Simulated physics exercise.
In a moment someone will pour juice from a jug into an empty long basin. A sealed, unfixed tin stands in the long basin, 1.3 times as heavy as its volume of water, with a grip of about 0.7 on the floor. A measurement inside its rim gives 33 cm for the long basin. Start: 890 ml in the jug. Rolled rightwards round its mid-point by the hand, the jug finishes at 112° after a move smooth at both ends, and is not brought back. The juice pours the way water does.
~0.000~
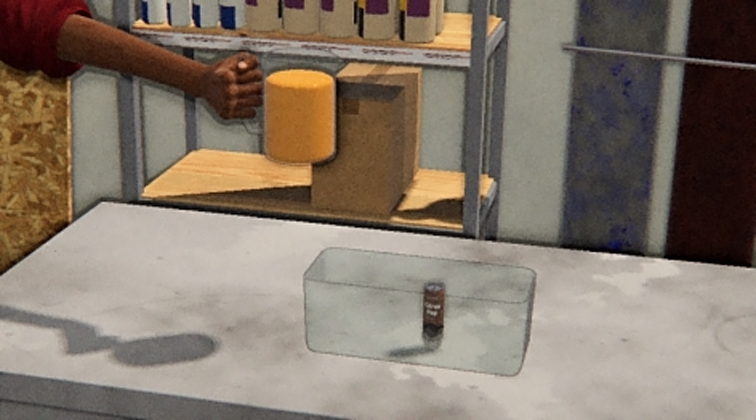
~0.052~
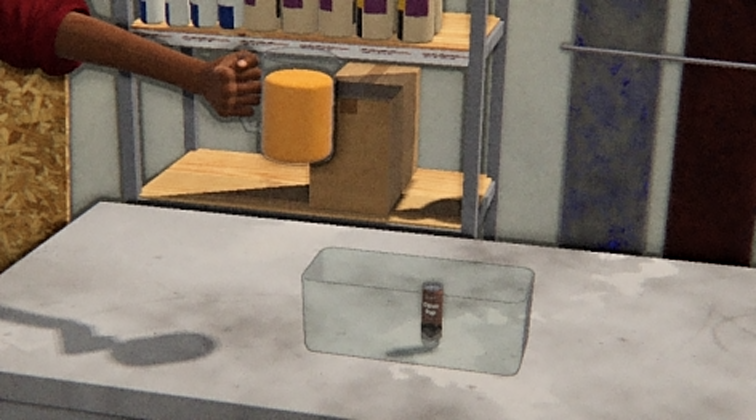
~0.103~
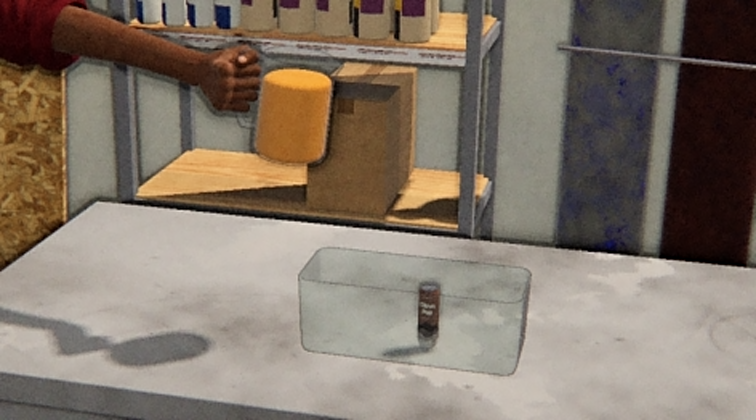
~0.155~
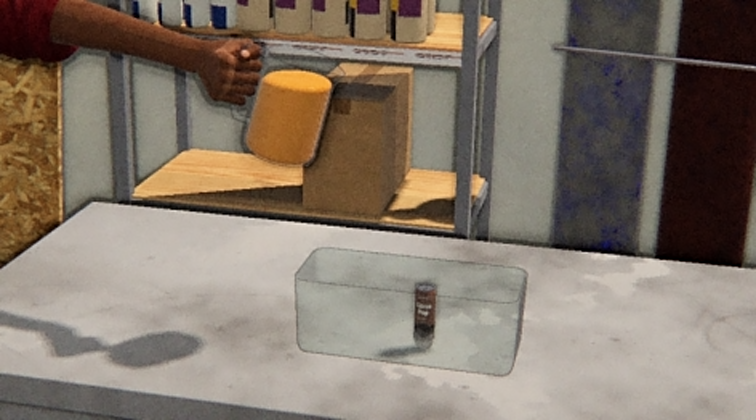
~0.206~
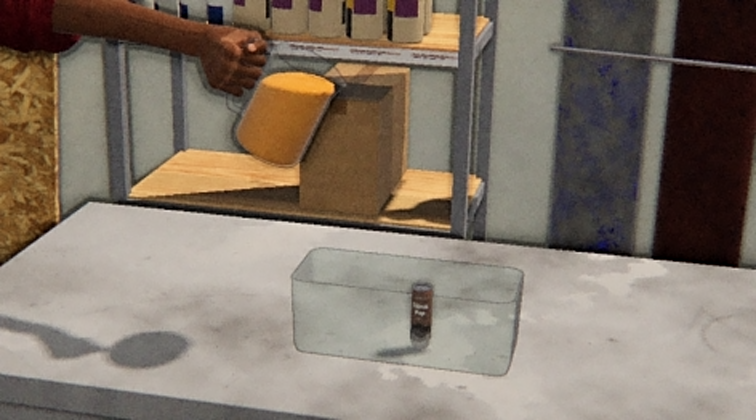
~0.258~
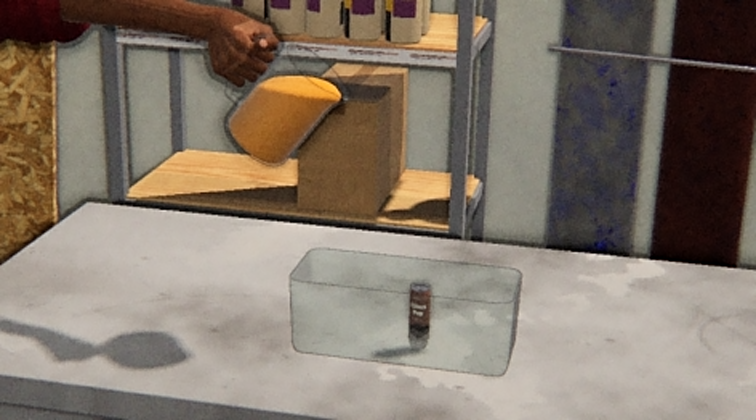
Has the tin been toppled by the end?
Yes, it has gone over.
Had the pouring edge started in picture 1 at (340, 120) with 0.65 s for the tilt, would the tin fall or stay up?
It does not tip.
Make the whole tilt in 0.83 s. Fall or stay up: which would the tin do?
Then it tips over.
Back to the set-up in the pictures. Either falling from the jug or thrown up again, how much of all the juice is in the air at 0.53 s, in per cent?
It comes to roughly 30 per cent.
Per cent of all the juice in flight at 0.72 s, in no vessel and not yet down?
Around 34 per cent of the liquid is in flight.
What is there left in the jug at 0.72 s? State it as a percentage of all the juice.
About 20 per cent.
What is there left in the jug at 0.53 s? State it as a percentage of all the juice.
I reckon about 66 in a hundred is still held.
Then, 0.53 s in, the tilt is 102° and 67 per cent is still to pour; the tin stands where it began.
Then, 0.72 s in, the tilt is 112° and 19 per cent is still to pour; the tin leans 13°.
Then, 0.93 s in, the tilt is 112° and 3 per cent is still to pour; the tin lies on its side.
Then, 1.15 s in, the tilt is 112° and 0 per cent is still to pour; the tin lies on its side.
Finally, the tin lies on its side.
